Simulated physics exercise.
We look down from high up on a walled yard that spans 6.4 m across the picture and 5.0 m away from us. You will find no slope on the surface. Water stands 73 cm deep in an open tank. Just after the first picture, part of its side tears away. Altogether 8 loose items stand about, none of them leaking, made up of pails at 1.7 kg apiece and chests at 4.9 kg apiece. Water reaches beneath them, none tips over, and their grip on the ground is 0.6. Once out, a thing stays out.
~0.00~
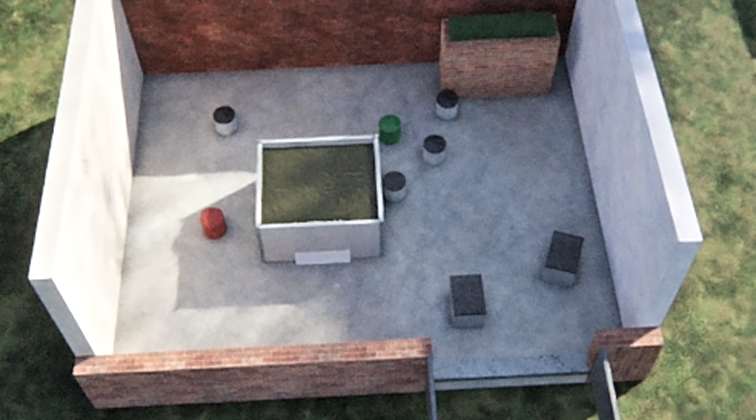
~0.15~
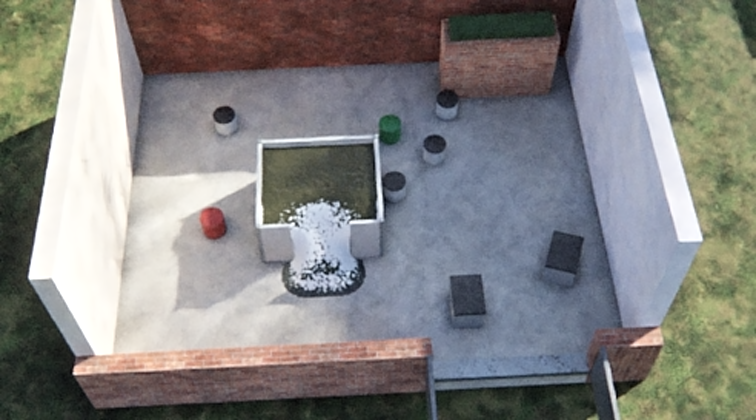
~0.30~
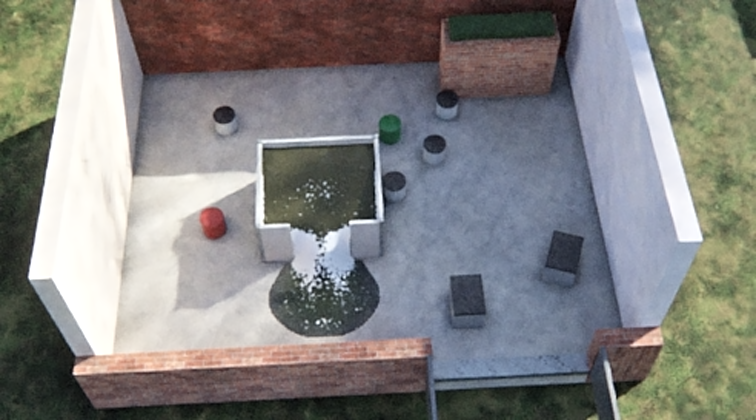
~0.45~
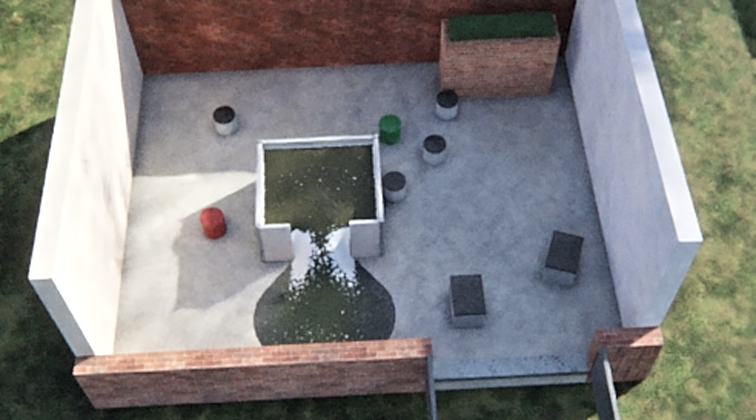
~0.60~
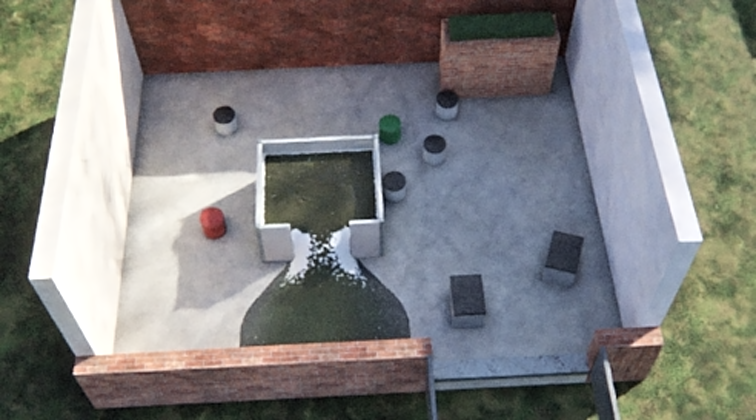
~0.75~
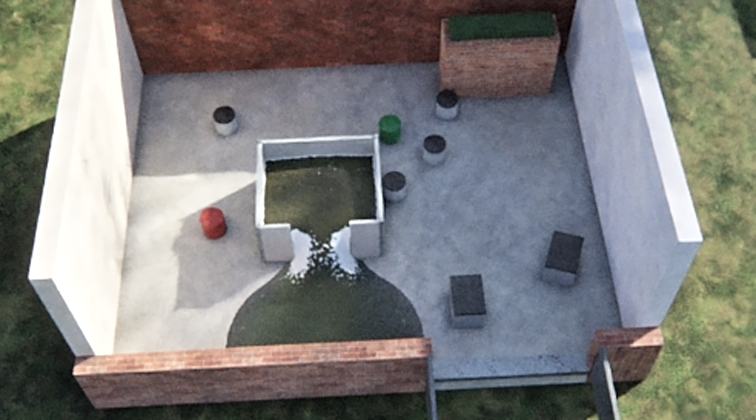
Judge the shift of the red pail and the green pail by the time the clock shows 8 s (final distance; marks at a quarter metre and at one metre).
In short, red pail gets moved a long way; green pail gets shoved a short way.
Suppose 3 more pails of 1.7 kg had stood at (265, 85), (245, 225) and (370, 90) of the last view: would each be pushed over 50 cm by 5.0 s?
Going through them in the order asked, they come out shy of the mark, shy of the mark and shy of the mark.
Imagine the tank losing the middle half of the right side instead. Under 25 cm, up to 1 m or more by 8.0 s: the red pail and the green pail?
With that failure, the red pail keeps its spot, and the green pail covers a big distance.
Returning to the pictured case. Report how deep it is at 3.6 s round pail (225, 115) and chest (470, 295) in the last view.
Close to 2 and 1 centimetres.
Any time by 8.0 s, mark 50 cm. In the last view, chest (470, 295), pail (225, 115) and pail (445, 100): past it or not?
In sequence - crossed the line; crossed the line; crossed the line.
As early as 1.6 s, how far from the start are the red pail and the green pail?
0 and 0 cm or so by then.
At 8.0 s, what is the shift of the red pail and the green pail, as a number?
Distances: Close to 250 and 40 cm.
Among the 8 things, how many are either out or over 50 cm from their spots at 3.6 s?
2.
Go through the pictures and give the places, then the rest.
The first picture shows the red pail at (212, 217), on the bottom; the green pail at (390, 123) rests on the ground; water covers 1.9 m2; 0 of 8 have shifted.
The second picture shows the red pail at (212, 217), on the bottom; the green pail at (390, 123), on the bottom; water covers 2.4 m2; 0 of 8 have shifted.
The third picture shows the red pail at (212, 217), on the bottom; the green pail at (390, 123), on the bottom; 3.2 m2 under water; 0 of 8 have shifted.
The fourth picture shows the red pail at (212, 217) rests on the ground; the green pail at (390, 123) rests on the ground; water covers 4.1 m2; 0 of 8 have shifted.
The fifth picture shows the red pail at (212, 217), on the bottom; the green pail at (390, 123) rests on the ground; water covers 4.5 m2; 0 of 8 have shifted.
The sixth picture shows the red pail at (212, 217), on the bottom; the green pail at (390, 123) rests on the ground; water covers 4.9 m2; 0 of 8 have shifted.
After 1.6 s the red pail is near (212, 217), 0.0 m from its start, aground; the green pail is near (390, 123), 0.0 m from its start, aground; 0 of 8 are out; 0 afloat.
After 3.6 s the red pail is near (222, 214), 0.1 m from its start, aground; the green pail is near (390, 123), 0.0 m from its start, aground; 0 of 8 are out; 1 afloat.
After 5.6 s the red pail is near (243, 176), 0.8 m from its start, afloat; the green pail is near (390, 123), 0.0 m from its start, aground; 0 of 8 are out; 3 afloat.
After 8.0 s the red pail is near (286, 89), 2.4 m from its start, afloat; the green pail is near (379, 142), 0.4 m from its start, afloat; 0 of 8 are out; 7 afloat.
